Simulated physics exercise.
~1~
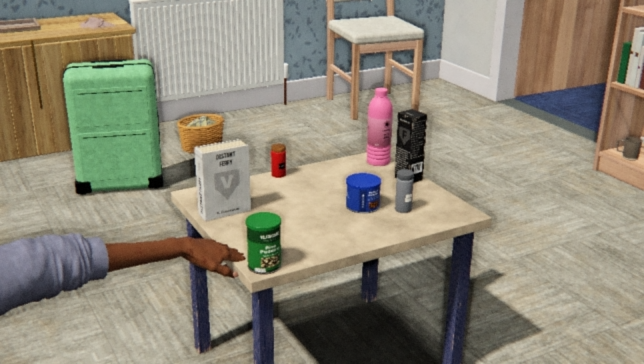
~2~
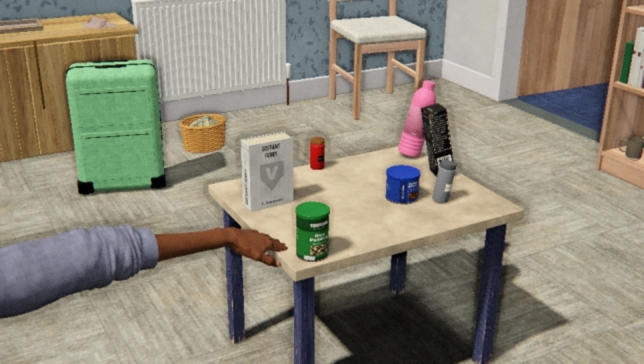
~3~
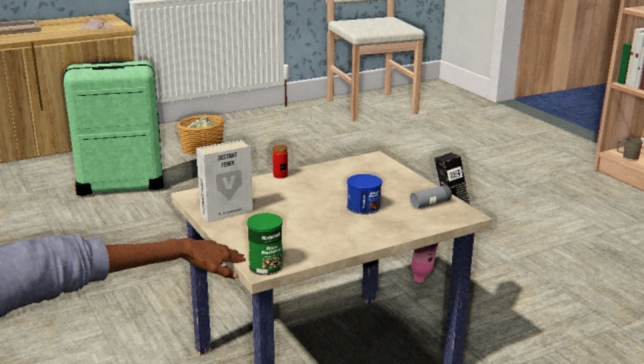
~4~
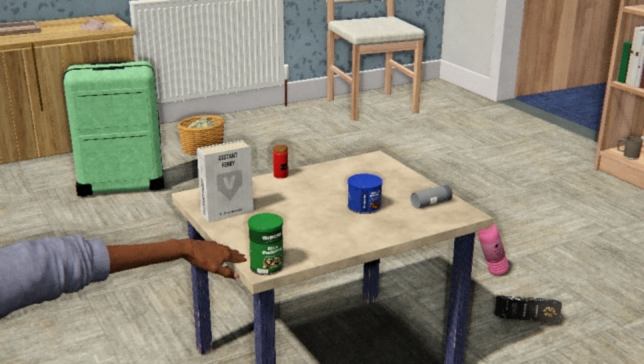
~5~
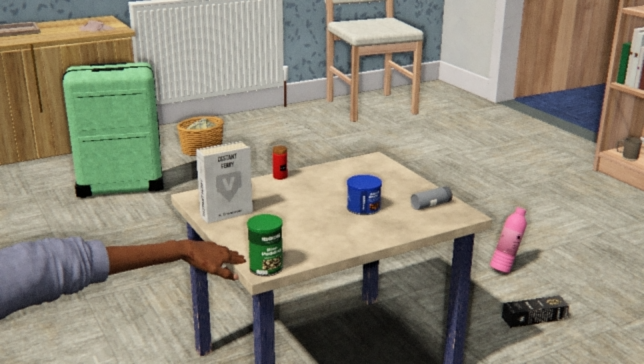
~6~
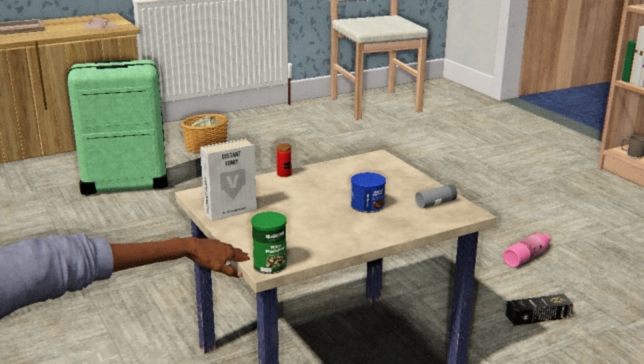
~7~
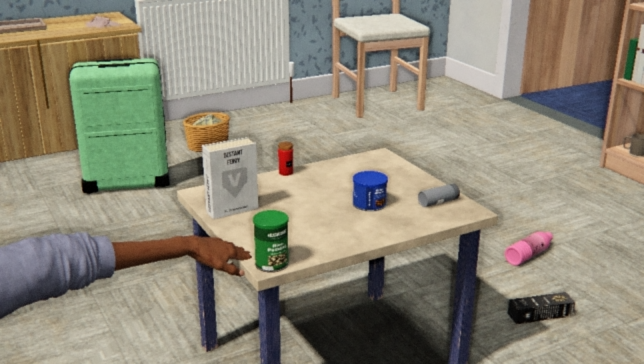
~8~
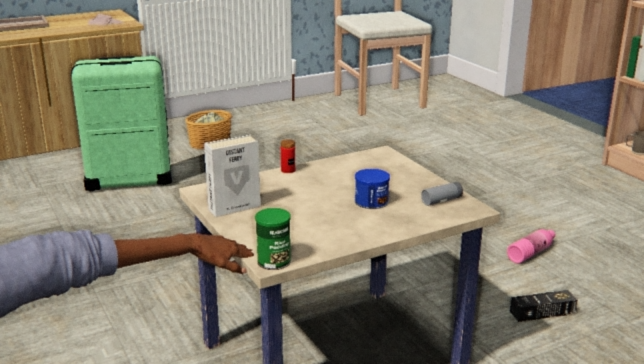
A hand jerks the table right and back, toppling three items, two onto the floor.
